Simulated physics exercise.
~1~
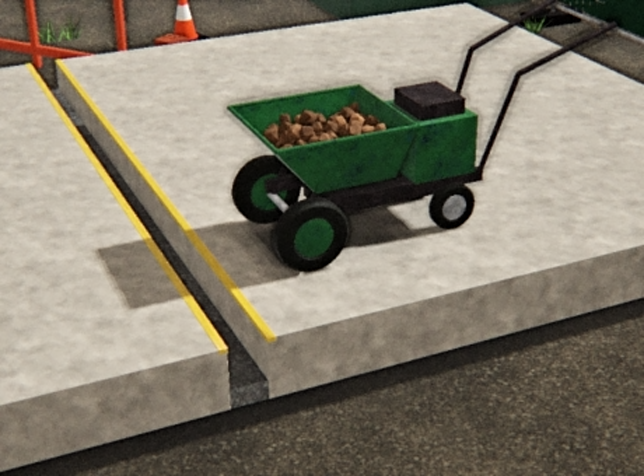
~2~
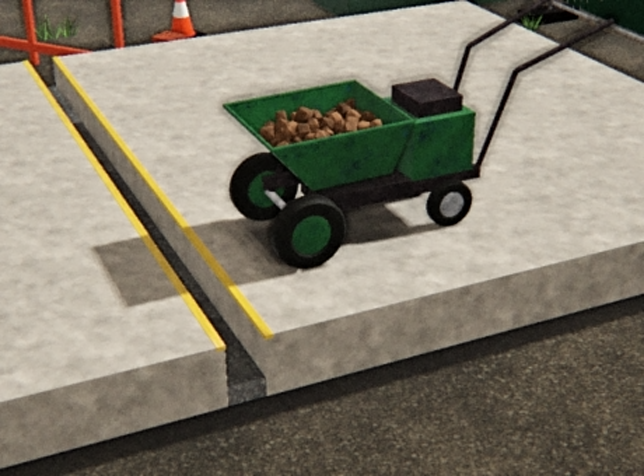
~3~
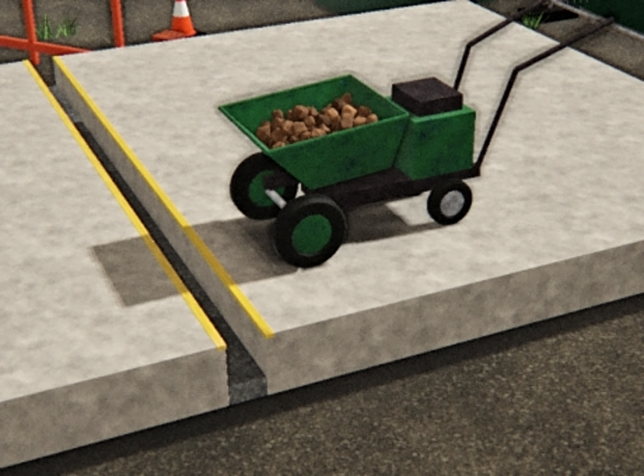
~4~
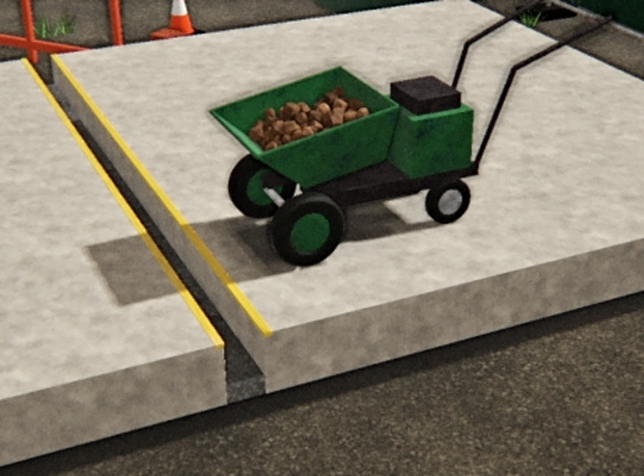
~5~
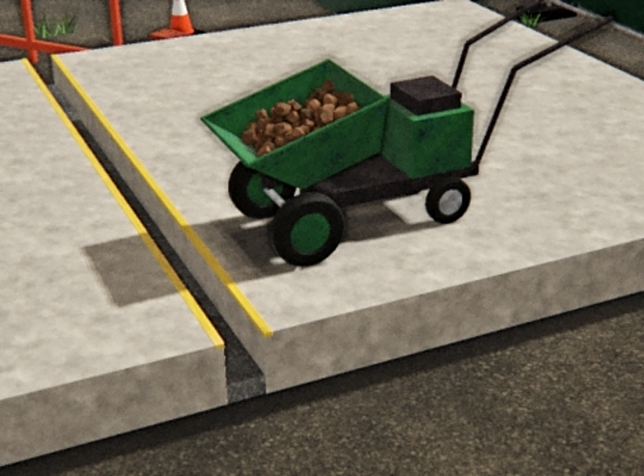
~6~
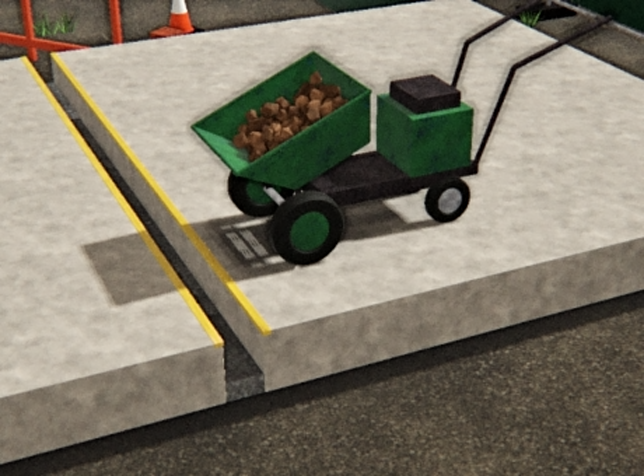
A green powered barrow's skip of brown clods tilts steadily forward beside a narrow trench.
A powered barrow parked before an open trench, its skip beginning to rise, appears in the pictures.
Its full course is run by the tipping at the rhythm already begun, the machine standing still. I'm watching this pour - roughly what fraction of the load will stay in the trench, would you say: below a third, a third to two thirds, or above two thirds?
I would say a third to two thirds.
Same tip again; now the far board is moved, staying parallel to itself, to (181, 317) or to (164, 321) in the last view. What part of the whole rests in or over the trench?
90 %, then 100 %.
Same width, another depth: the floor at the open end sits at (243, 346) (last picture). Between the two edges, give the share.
It comes out near 20 percent.
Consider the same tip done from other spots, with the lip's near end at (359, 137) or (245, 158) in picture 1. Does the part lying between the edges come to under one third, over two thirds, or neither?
Less than a third, then less than a third.
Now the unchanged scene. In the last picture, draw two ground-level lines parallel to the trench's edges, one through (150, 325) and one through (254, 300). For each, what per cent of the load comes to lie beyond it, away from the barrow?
Close to 10 and 90 per cent respectively.
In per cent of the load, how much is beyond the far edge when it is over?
Result: Close to 40 %.
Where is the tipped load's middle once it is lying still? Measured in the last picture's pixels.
Somewhere around (175, 258) in the final view.
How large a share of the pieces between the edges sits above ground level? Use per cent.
Estimate: Near 15 in a hundred.
Just after the last frame, skip tipped steeply; every one in the skip.
A moment on, skip tipped right over; the larger part in the skip; about a tenth in or heaped over the trench; about a tenth beyond it.
Further on, skip tipped right over; about a tenth in the skip; roughly half in or heaped over the trench; roughly a third beyond it.
When it is over, skip tipped right over; about a tenth in the skip; roughly half in or heaped over the trench; roughly a third beyond it.
